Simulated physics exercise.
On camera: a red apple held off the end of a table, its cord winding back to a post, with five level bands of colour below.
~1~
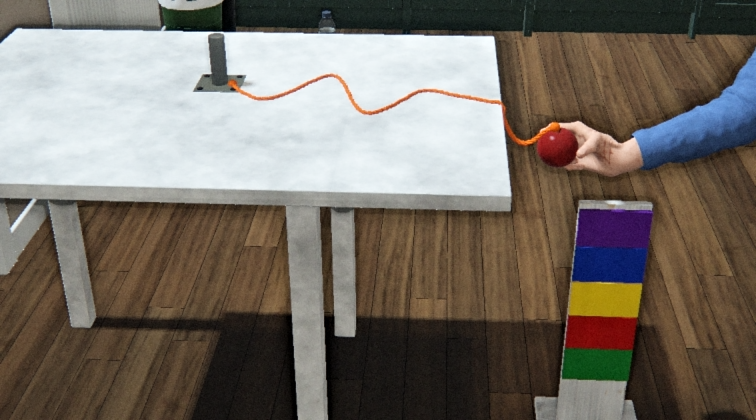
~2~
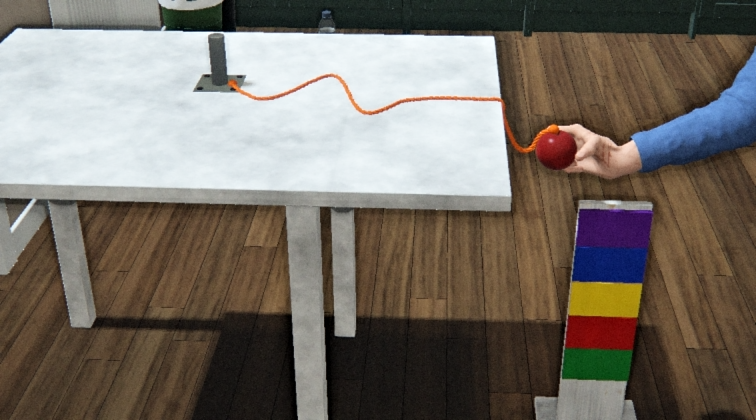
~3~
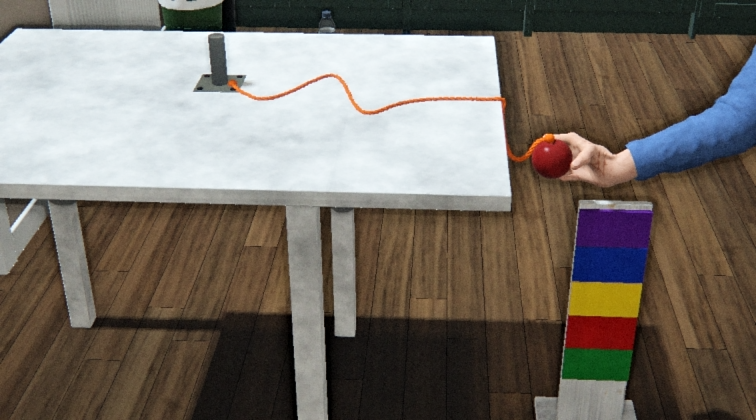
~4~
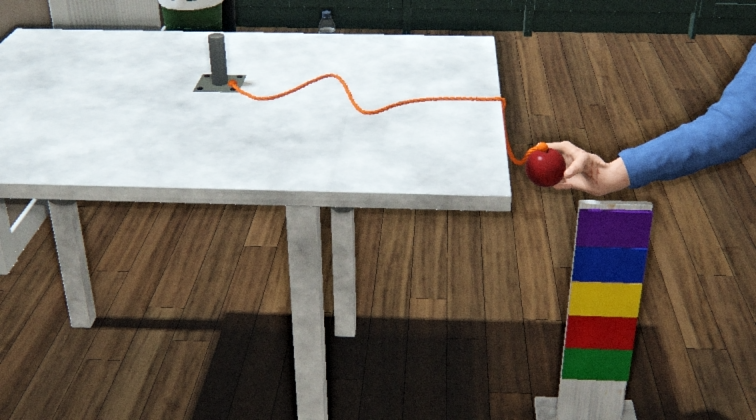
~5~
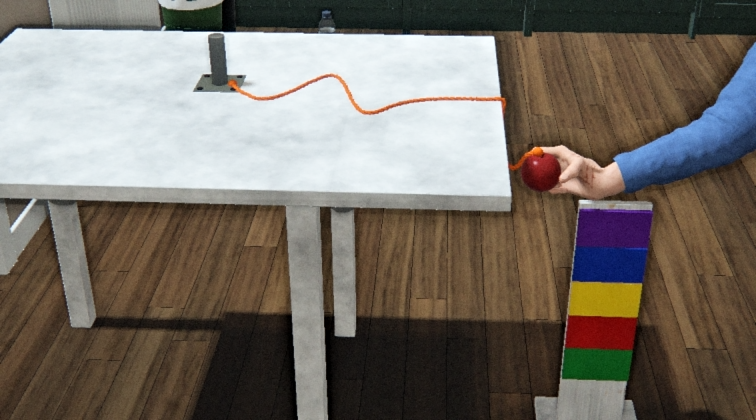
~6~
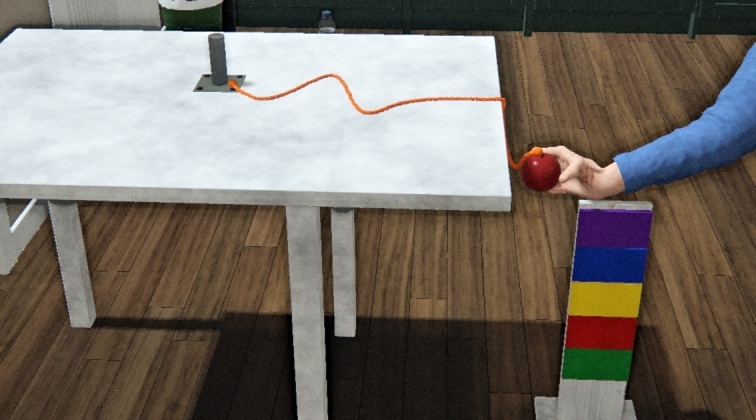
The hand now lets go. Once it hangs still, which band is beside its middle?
At red.
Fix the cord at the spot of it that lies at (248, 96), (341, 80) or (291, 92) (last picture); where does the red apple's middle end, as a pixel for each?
Near (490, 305), (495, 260) and (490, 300).
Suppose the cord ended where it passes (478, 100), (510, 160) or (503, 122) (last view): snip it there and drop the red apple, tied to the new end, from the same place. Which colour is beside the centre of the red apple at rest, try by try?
Taking them in turn: Purple; yellow; blue.
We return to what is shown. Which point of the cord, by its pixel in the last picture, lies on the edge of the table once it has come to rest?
Near (387, 109).
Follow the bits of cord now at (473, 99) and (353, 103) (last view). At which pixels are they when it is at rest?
Near (495, 190) and (453, 98).
Early on, apple near (499, 299); level with yellow.
Midway, apple near (474, 311); level with red.
Finally, apple near (486, 317); level with red. Its centre hangs level with the red band.
